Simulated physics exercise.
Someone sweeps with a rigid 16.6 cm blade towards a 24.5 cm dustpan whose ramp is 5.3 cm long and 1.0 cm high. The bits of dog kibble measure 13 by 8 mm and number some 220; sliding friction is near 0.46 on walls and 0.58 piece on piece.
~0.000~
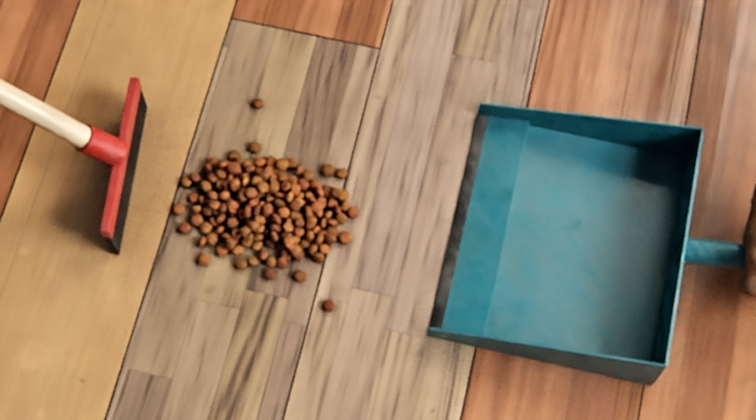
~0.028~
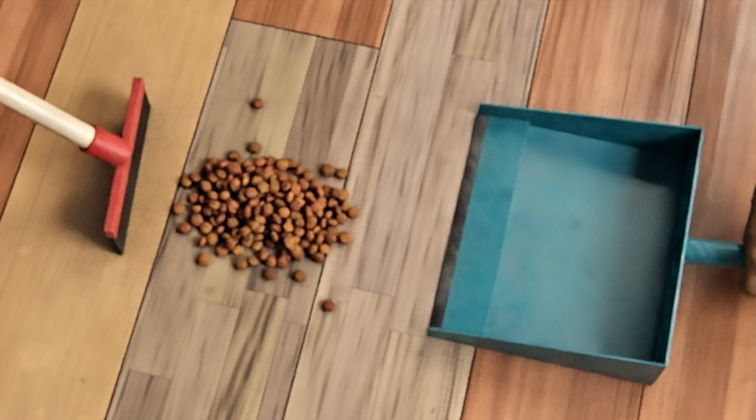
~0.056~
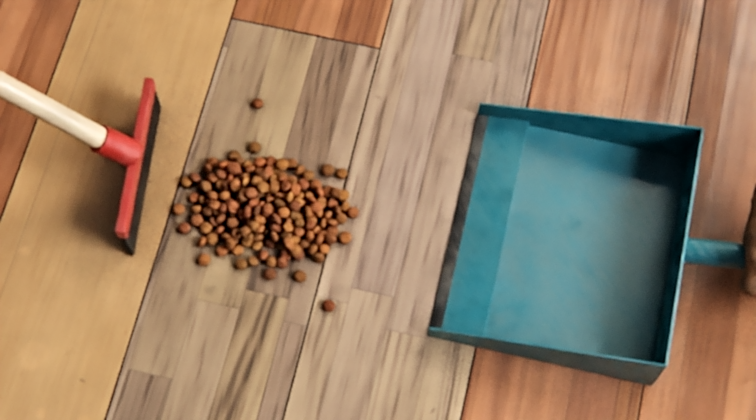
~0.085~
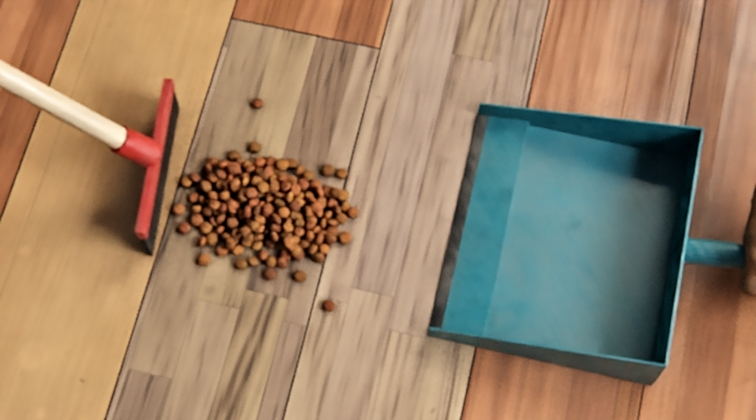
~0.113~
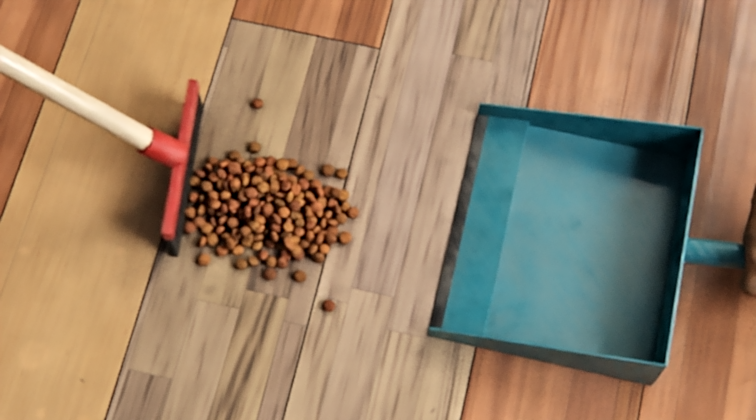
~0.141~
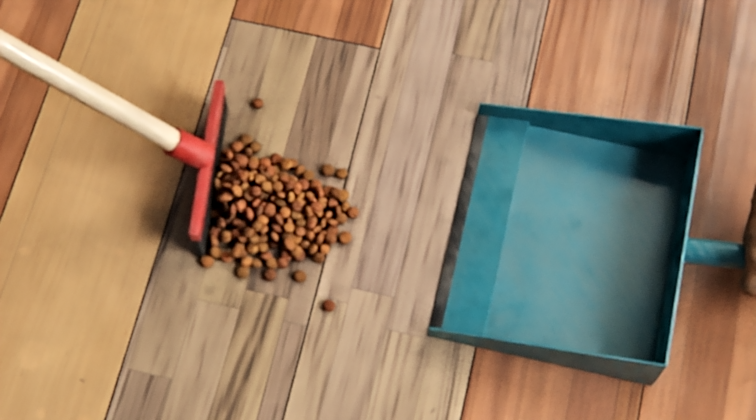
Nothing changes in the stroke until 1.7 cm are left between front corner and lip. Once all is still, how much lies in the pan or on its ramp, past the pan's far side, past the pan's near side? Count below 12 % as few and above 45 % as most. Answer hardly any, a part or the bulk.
Pan the bulk, far side hardly any, near side hardly any.
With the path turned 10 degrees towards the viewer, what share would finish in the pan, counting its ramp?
It would be near 60 per cent.
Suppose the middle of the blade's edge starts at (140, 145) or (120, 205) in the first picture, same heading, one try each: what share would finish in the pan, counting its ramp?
Some 35 and 55 per cent.
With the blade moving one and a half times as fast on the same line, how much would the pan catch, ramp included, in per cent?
In that case some 70 per cent.
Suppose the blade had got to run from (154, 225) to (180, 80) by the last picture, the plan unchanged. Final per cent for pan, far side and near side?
Pan 25, far 5, near 0.
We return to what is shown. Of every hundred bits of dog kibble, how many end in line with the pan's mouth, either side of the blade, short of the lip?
Roughly 40 per cent.
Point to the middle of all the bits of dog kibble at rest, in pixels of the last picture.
Near (463, 216).
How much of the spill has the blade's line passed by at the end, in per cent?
Roughly 15 per cent.
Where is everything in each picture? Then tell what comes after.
The first picture shows blade from (107, 232) to (136, 86), moved 0.0 cm, 0 of the pieces shifted so far; middle of the pieces at (261, 208); pan at (581, 248).
The second picture shows blade from (111, 232) to (139, 86), moved 0.4 cm, 0 of the pieces shifted so far; middle of the pieces at (261, 208).
The third picture shows blade from (122, 233) to (150, 87), moved 1.5 cm, 0 of the pieces shifted so far; middle of the pieces at (261, 208).
The fourth picture shows blade from (142, 233) to (169, 87), moved 3.4 cm, 0 of the pieces shifted so far; middle of the pieces at (261, 208).
The fifth picture shows blade from (168, 234) to (194, 88), moved 5.9 cm, 5 of the pieces shifted so far; middle of the pieces at (261, 208).
The sixth picture shows blade from (195, 235) to (220, 89), moved 8.5 cm, 96 of the pieces shifted so far; middle of the pieces at (270, 209); pan at (581, 248). Its pace works out near 0.93 m/s, heading 11 degrees away from the viewer's side.
After 0.27 s, middle of the blade 13 cm from the lip; 0 % over the lip, far side 0 %, near side 5 %.
Then, at 0.36 s, middle of the blade 5 cm from the lip; 5 % over the lip, far side 0 %, near side 5 %.
Then, at 0.58 s, middle of the blade 3 cm from the lip; 50 % over the lip, far side 5 %, near side 5 %.
At rest (1.2 s), pan 50 %, far side 5 %, near side 5 %, in front of the lip or behind the blade 40 %.
